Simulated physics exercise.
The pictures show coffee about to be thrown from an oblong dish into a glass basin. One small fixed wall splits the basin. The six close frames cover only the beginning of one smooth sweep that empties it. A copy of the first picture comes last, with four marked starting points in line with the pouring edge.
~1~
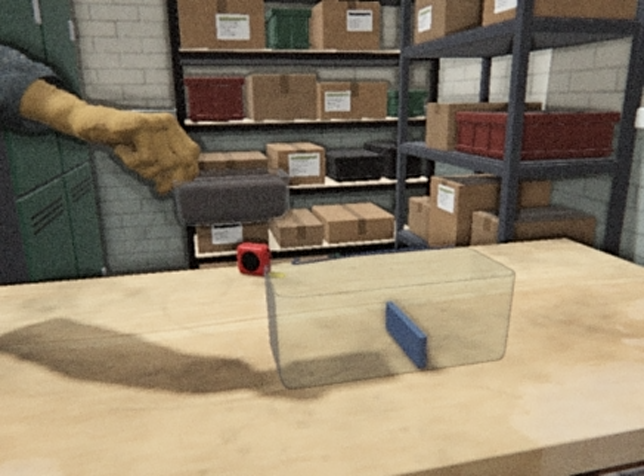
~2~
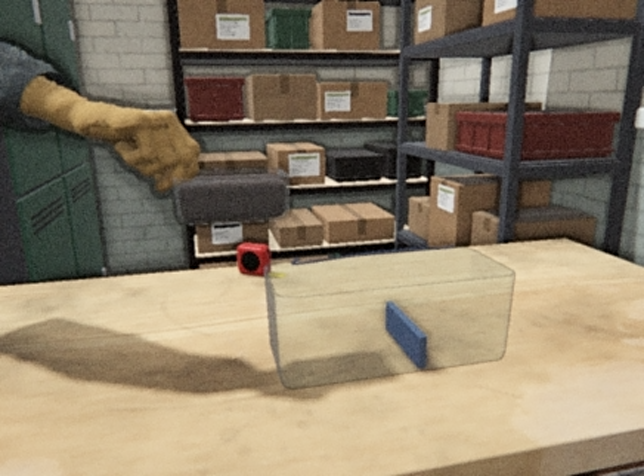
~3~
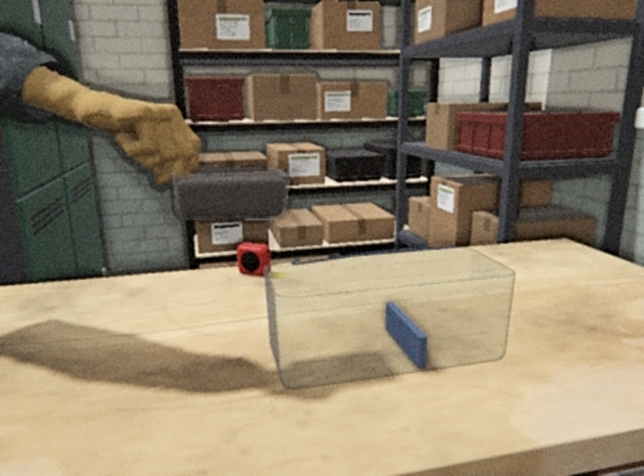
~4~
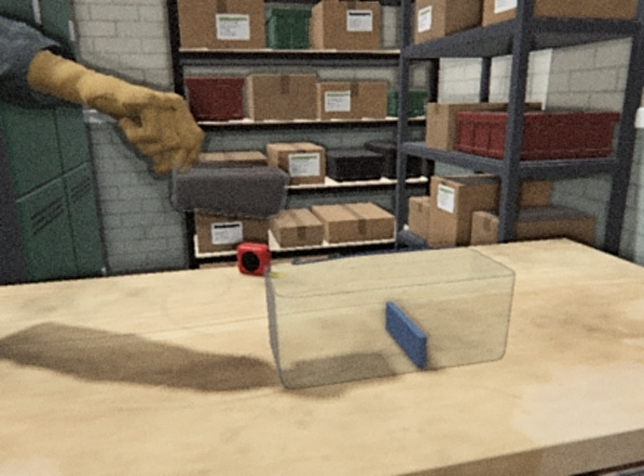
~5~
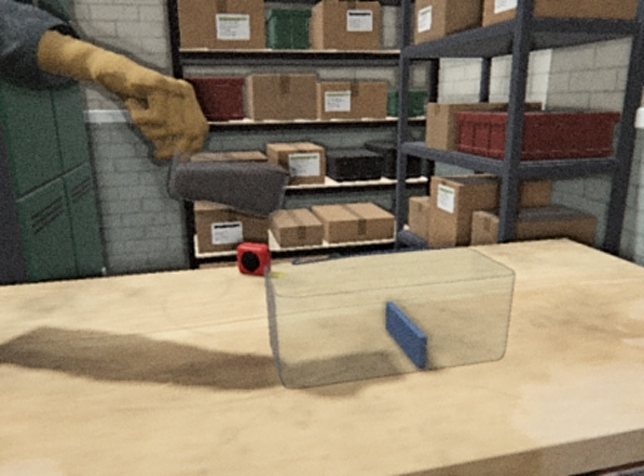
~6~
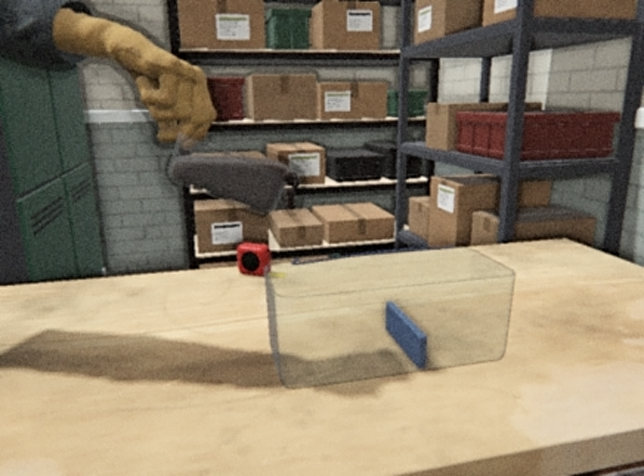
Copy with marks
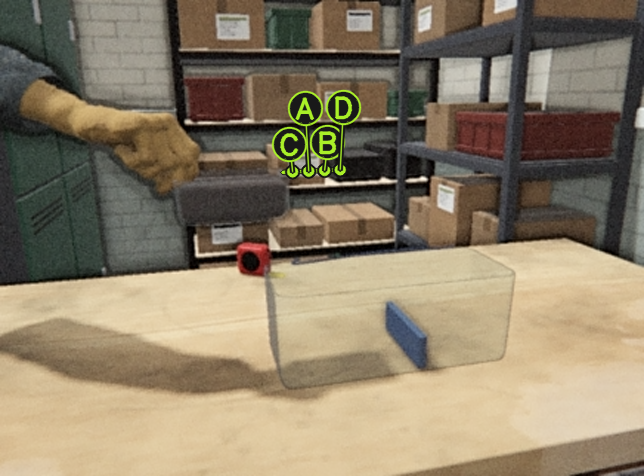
To begin with, a tan-gloved hand holds a dark oblong dish level and nearly still, to the upper left of a clear basin with a blue upright wall inside, on a wooden table. Then the hand lifts the dish's left end, tilting it gradually down toward the right, while the basin stays put.
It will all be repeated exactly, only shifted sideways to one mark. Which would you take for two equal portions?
I would pick place D.
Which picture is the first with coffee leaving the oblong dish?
In picture 5.
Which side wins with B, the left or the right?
The left one.
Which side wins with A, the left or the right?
The left one.
On the marked copy, A at (308, 171); B at (324, 170); C at (292, 171); D at (340, 169).
With A, about 95 % ends left of the wall and 3 % right of it.
With B, about 77 % ends left of the wall and 21 % right of it.
With C, about 96 % ends left of the wall and 3 % right of it.
With D, about 46 % ends left of the wall and 53 % right of it.
